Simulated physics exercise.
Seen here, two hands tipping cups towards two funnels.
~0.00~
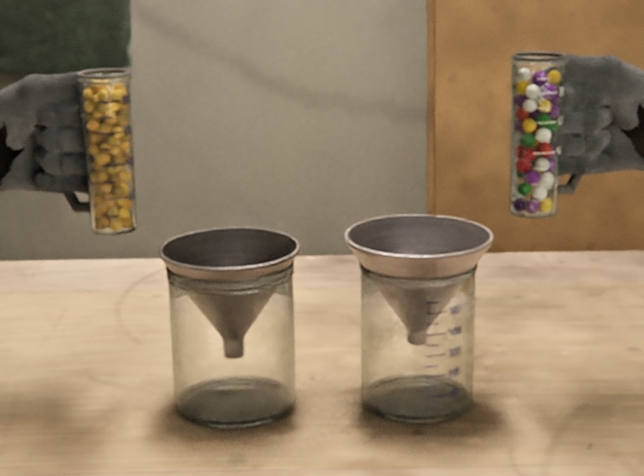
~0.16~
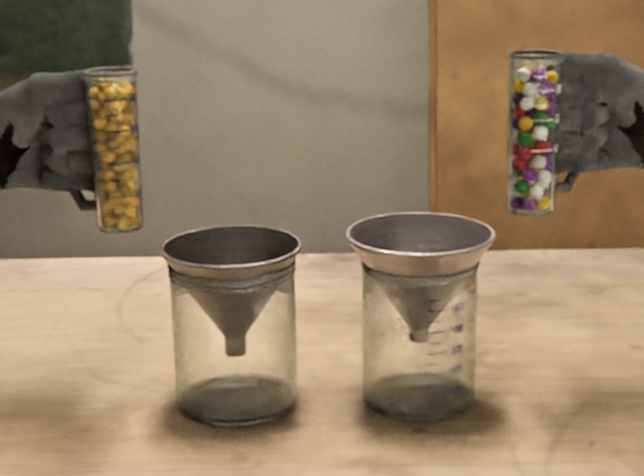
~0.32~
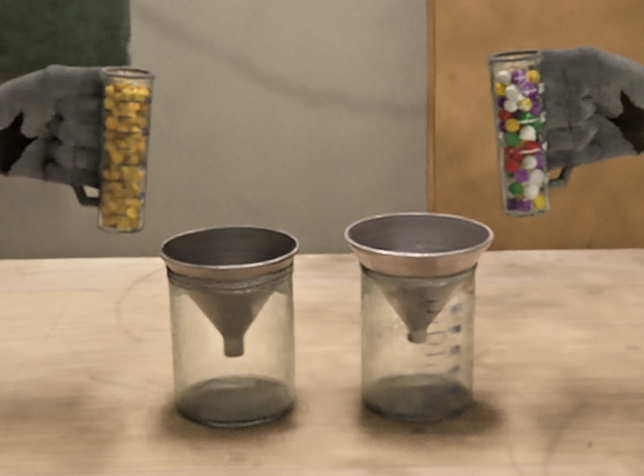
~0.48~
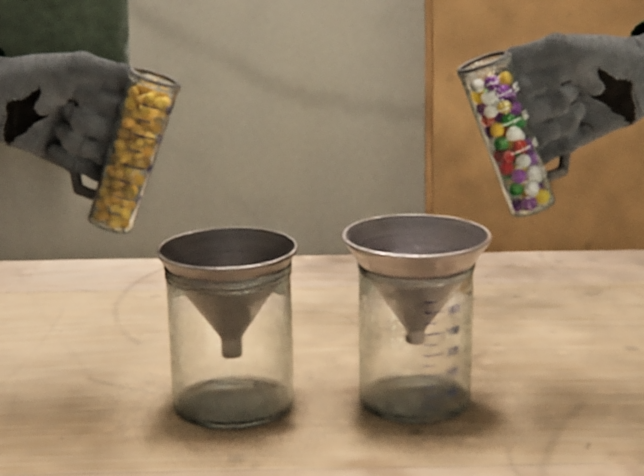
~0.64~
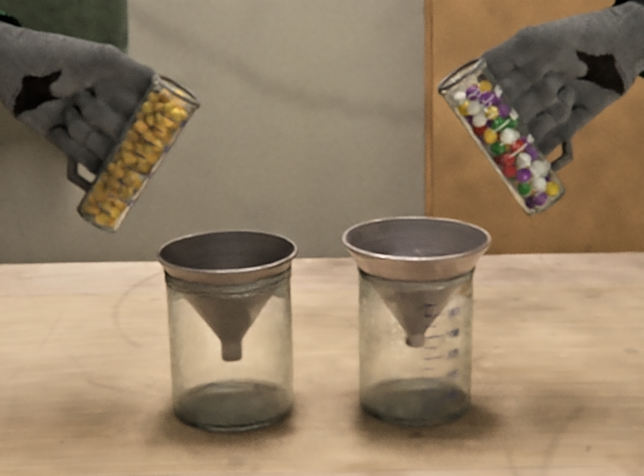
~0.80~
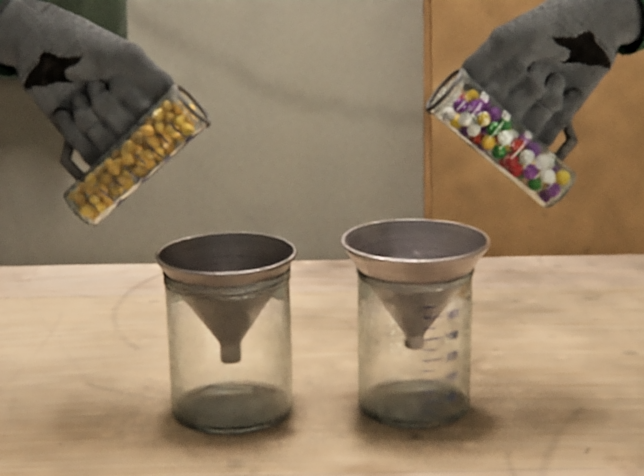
On a wooden tabletop, two gray-gloved hands hold clear cups, one of yellow pieces at left and one of multicolored balls at right, above two funnels set in glass jars, then gradually tilt the cups inward toward each other.
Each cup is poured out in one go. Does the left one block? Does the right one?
The left funnel jams; the right one jams.
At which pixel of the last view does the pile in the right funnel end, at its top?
Near (407, 276).
After 1.08 s, left, the whole lot still in the cup; right, the whole lot still in the cup.
After 1.38 s, left, all but a few still in the cup, a little in or over the funnel; right, all but a few still in the cup, a little in or over the funnel.
After 1.73 s, left, near half still in the cup, near a third in or over the funnel, a little down in the jar; right, near a quarter still in the cup, the bulk in or over the funnel, only a few down in the jar.
In the end (2.9 s), left, all but a few stuck in the funnel, a little down in the jar; right, all but a few stuck in the funnel, only a few down in the jar.
